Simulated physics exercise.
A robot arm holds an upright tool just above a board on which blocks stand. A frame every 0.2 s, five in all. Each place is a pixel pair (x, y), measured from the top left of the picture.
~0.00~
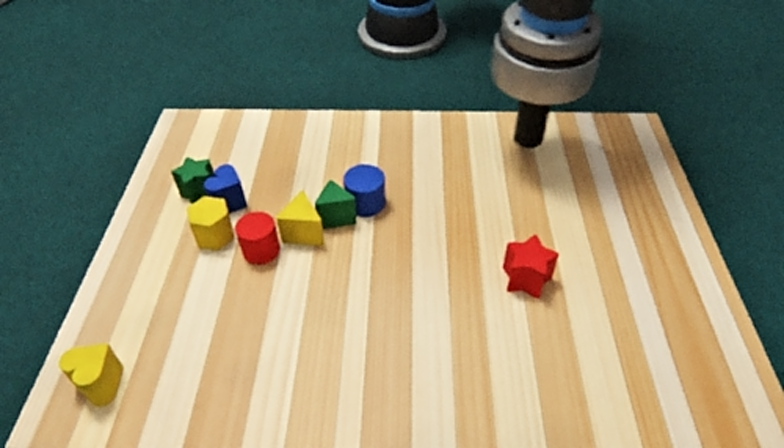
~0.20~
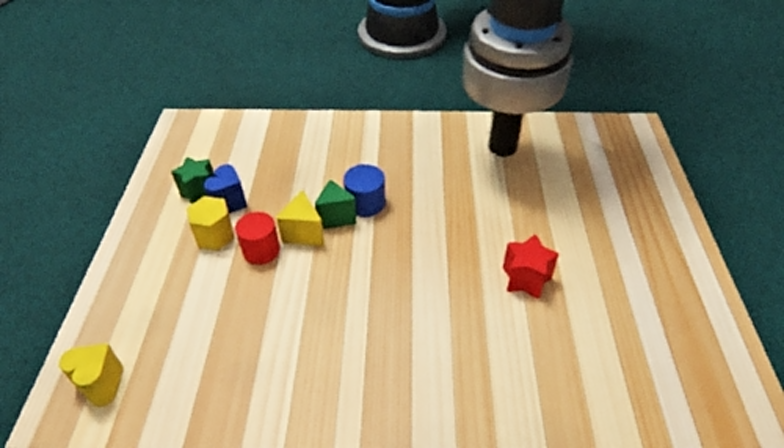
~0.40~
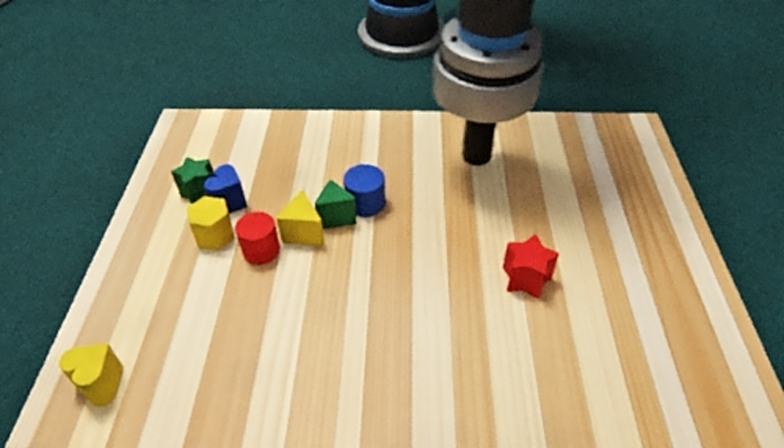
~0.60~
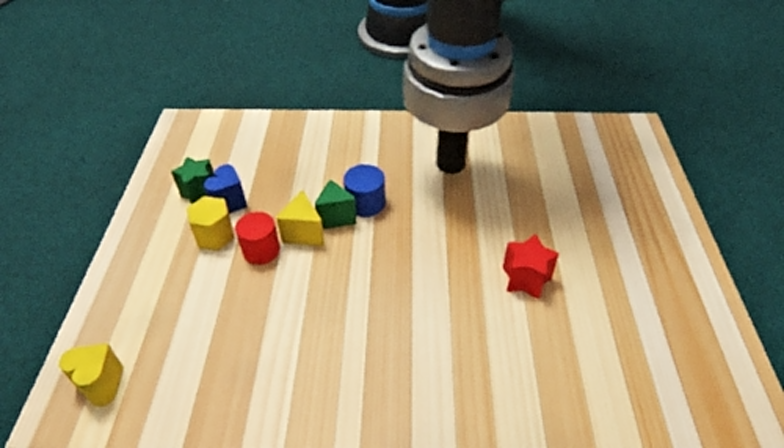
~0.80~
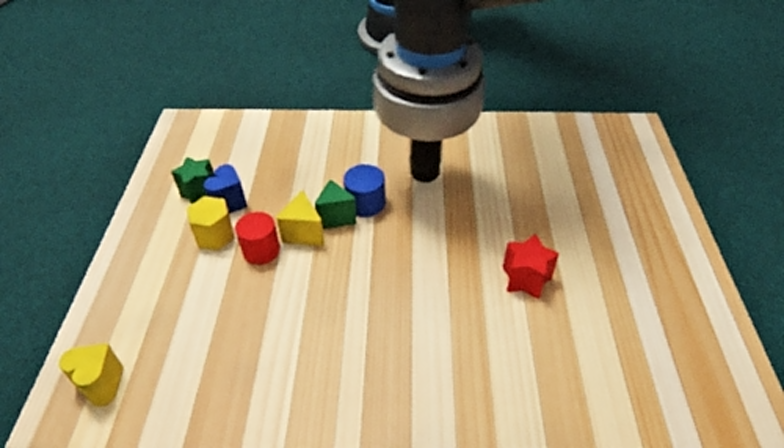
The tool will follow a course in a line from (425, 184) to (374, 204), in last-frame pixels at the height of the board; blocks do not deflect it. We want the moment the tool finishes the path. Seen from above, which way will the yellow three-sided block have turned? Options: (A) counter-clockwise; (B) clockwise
The answer is B.
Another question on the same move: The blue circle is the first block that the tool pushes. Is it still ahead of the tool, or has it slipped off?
Final position: Ahead.
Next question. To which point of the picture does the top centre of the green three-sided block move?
It will end up at (317, 205).
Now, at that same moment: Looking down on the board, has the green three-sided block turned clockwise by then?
No, that is not how it ends up.
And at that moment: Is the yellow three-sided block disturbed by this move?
Once the path is done, it is somewhere new.
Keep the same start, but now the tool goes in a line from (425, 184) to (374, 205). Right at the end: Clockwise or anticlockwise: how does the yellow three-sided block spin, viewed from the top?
Looking down, it rotates clockwise.
On the path given first. Halfway along, tool (399, 183); nothing pushed yet.
At the end, tool (374, 193); red circle (246, 227); yellow three-sided block (290, 217), turned 25° clockwise; green three-sided block (317, 205), turned 25° anticlockwise; blue circle (336, 184).
